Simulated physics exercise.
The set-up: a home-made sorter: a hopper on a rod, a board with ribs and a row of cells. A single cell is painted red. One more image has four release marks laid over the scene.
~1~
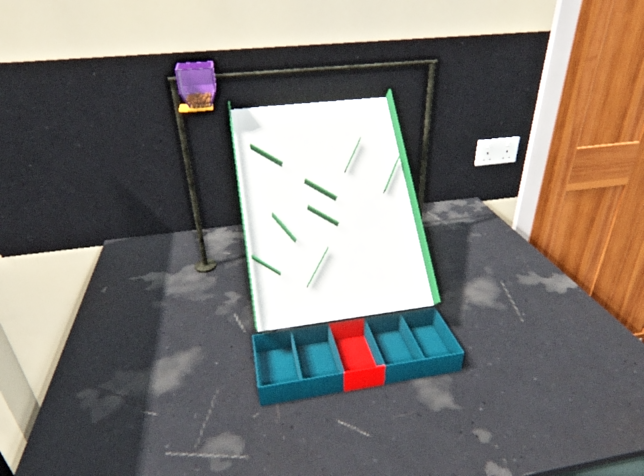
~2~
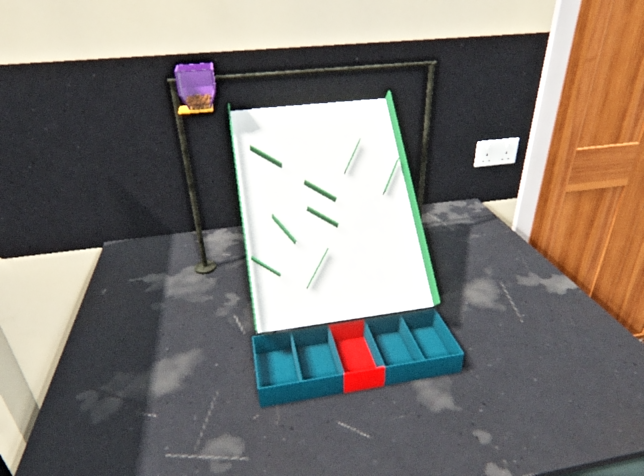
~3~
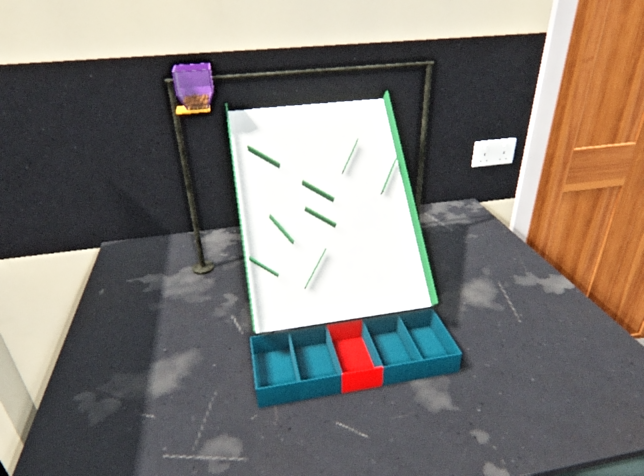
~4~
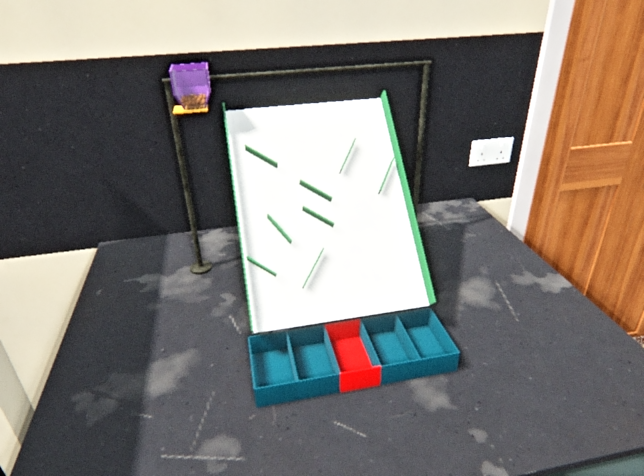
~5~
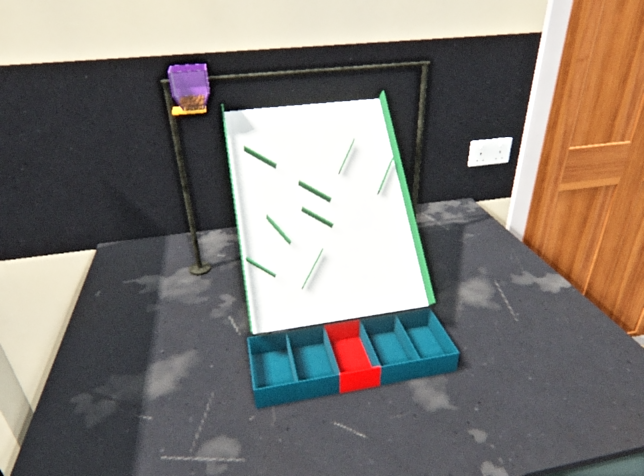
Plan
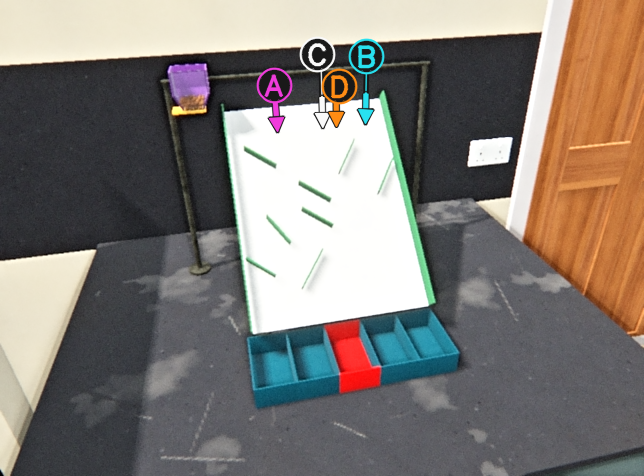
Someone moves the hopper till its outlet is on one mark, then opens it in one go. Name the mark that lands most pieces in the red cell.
B works best here.
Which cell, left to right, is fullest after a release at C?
The fourth from the left.
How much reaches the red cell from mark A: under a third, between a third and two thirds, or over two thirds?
Under a third.
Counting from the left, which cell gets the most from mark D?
It is the fourth one.
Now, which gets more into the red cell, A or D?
That is mark D.
On the marked copy, mark A meets the board at (277, 126); mark B meets the board at (365, 118); mark C meets the board at (322, 122); mark D meets the board at (336, 121).
If A is chosen, none in the red cell, nearly all in other cells.
If B is chosen, about a third in the red cell, about half in other cells, a stray few held on the board, a small part outside the box.
If C is chosen, a small part in the red cell, most in other cells, a small part outside the box.
If D is chosen, a small part in the red cell, most in other cells, a small part outside the box.
